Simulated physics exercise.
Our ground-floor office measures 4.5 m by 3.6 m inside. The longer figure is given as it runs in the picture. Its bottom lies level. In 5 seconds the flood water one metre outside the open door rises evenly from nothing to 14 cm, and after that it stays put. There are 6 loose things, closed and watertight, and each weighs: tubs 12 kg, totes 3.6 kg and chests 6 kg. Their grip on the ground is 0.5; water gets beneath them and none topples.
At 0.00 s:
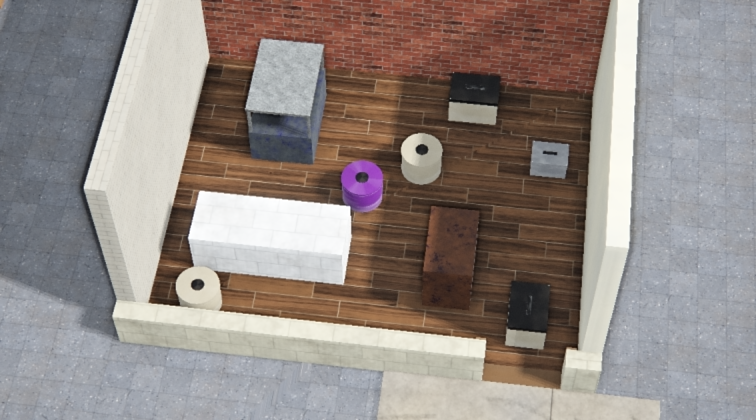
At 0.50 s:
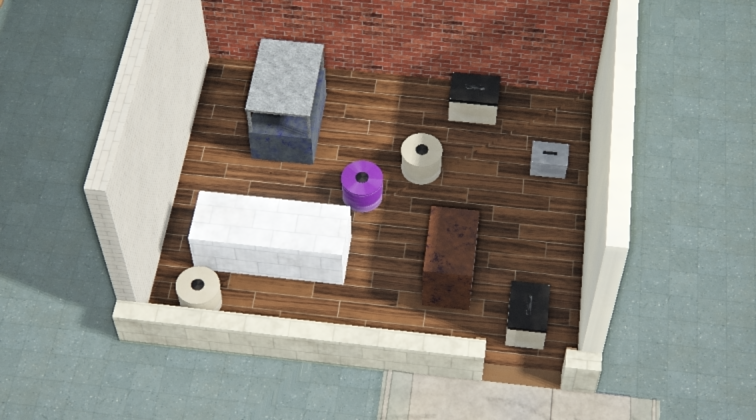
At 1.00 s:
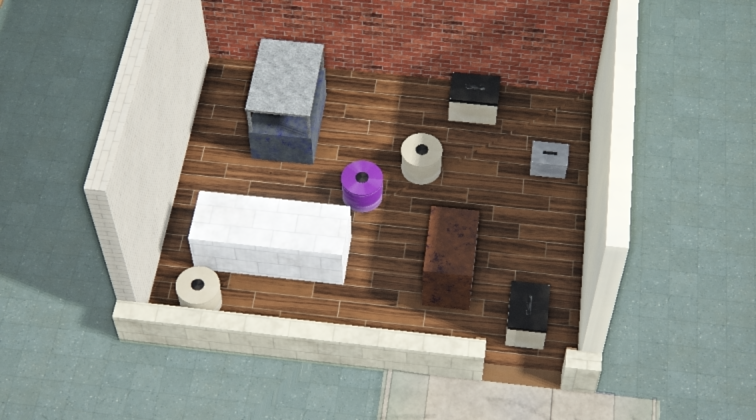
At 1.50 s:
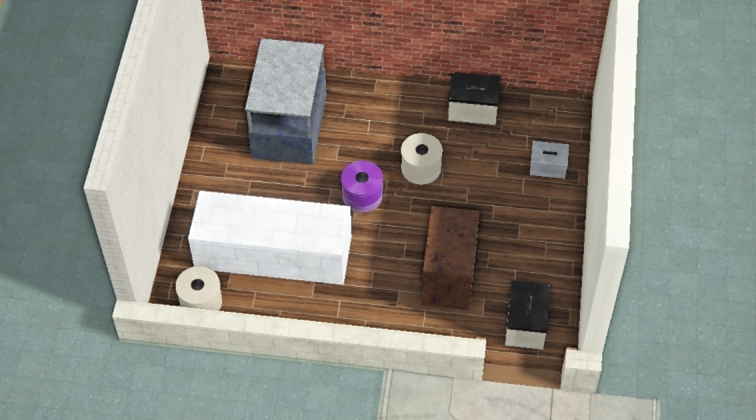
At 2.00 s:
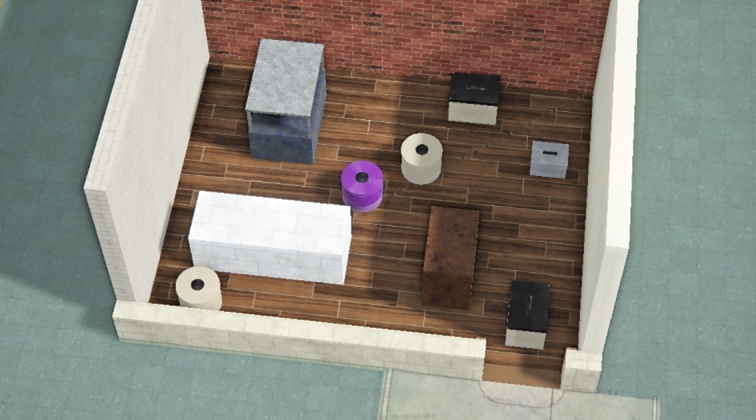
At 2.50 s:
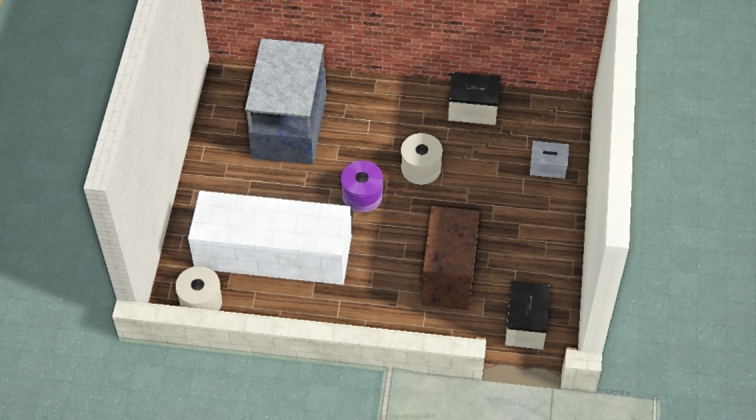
Murky water covers the paving, then the doorstep, while the purple tub inside stays still.
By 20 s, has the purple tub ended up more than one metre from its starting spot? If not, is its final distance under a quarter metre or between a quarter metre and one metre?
Result: Essentially stationary.
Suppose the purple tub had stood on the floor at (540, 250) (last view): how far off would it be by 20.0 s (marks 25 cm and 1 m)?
Answer: It covers a big distance.
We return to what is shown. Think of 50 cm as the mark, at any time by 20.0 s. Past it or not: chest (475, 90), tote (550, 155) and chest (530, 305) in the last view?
First greater, then greater, then greater.
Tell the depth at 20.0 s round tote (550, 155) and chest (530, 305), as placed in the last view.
I'd put it at 8 cm and 8 cm respectively.
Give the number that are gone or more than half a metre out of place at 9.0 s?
Tally at that time: 3.
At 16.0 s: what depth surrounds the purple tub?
About 4 cm.
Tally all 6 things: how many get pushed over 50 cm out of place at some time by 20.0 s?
The total is 3.
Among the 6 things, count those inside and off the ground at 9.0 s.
I'd say 3 of them.
After 4.0 s the purple tub is near (362, 178), 0.0 m from its start, aground; 0 afloat.
After 9.0 s the purple tub is near (362, 178), 0.0 m from its start, aground; 3 afloat.
After 16.0 s the purple tub is near (362, 178), 0.0 m from its start, aground; 3 afloat.
After 20.0 s the purple tub is near (364, 184), 0.1 m from its start, aground; 5 afloat.
